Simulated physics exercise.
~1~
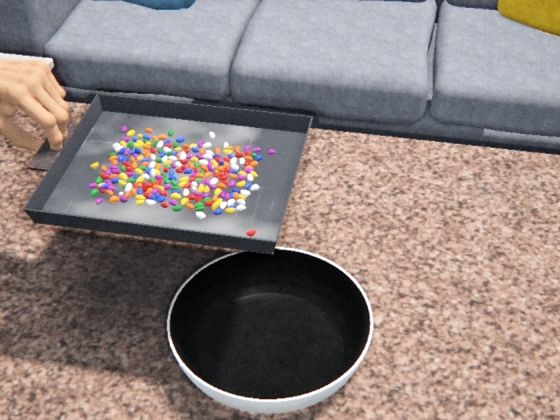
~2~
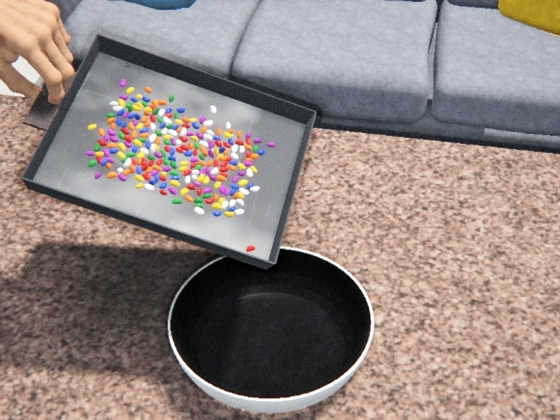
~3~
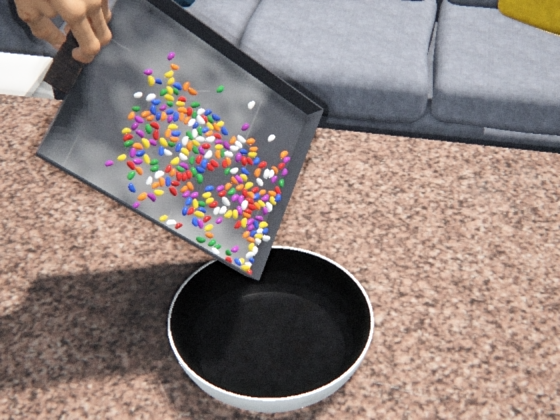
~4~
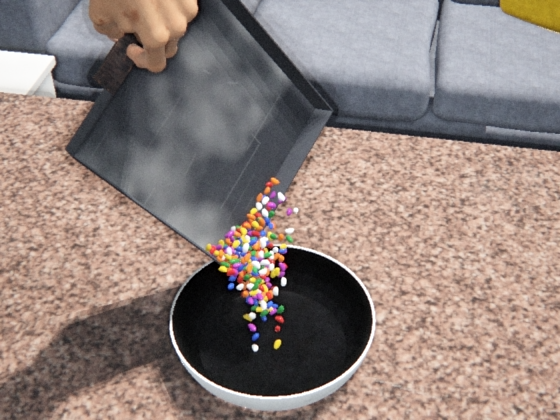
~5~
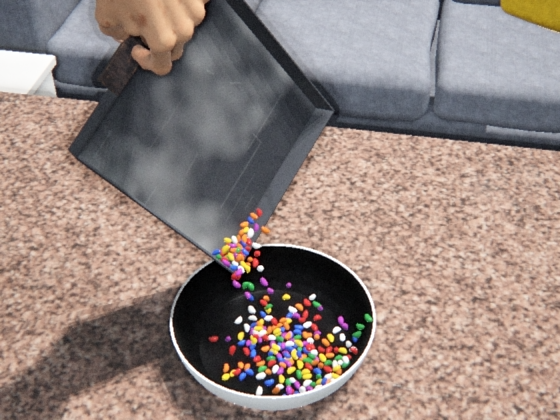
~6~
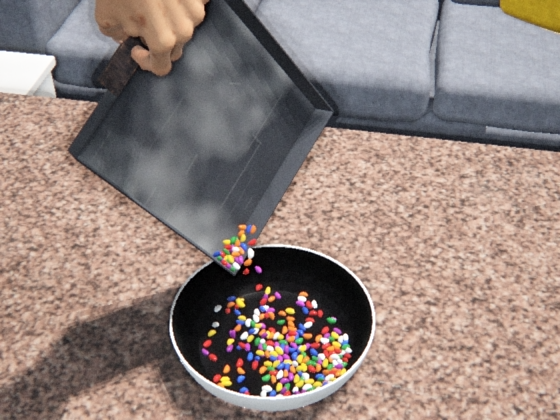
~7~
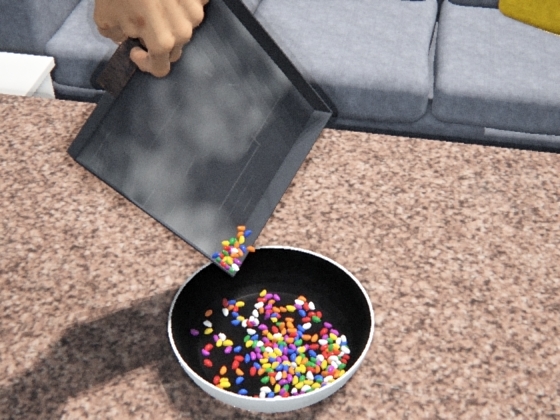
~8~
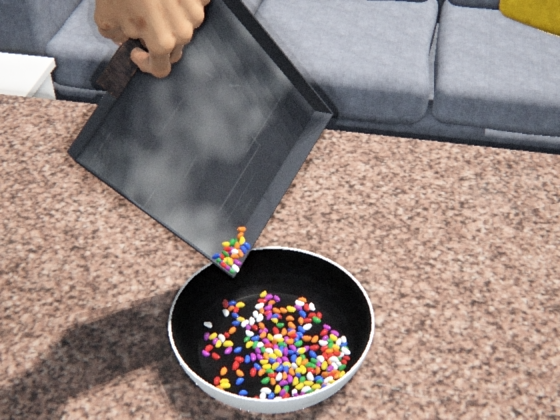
The clip opens with a hand at the left holding a dark, shallow tray of many colourful jelly beans above a speckled surface, with a black pan with a white rim below and a grey sofa behind. The hand lifts its side of the tray, tipping the lower right corner toward the pan. As the tilt steepens, the beans slide down toward that corner. They then pour over it in a dense stream and scatter across the bottom of the pan. The tray stops tilting and stays steeply angled, with most beans resting in the pan and a small cluster left in its lowest corner.
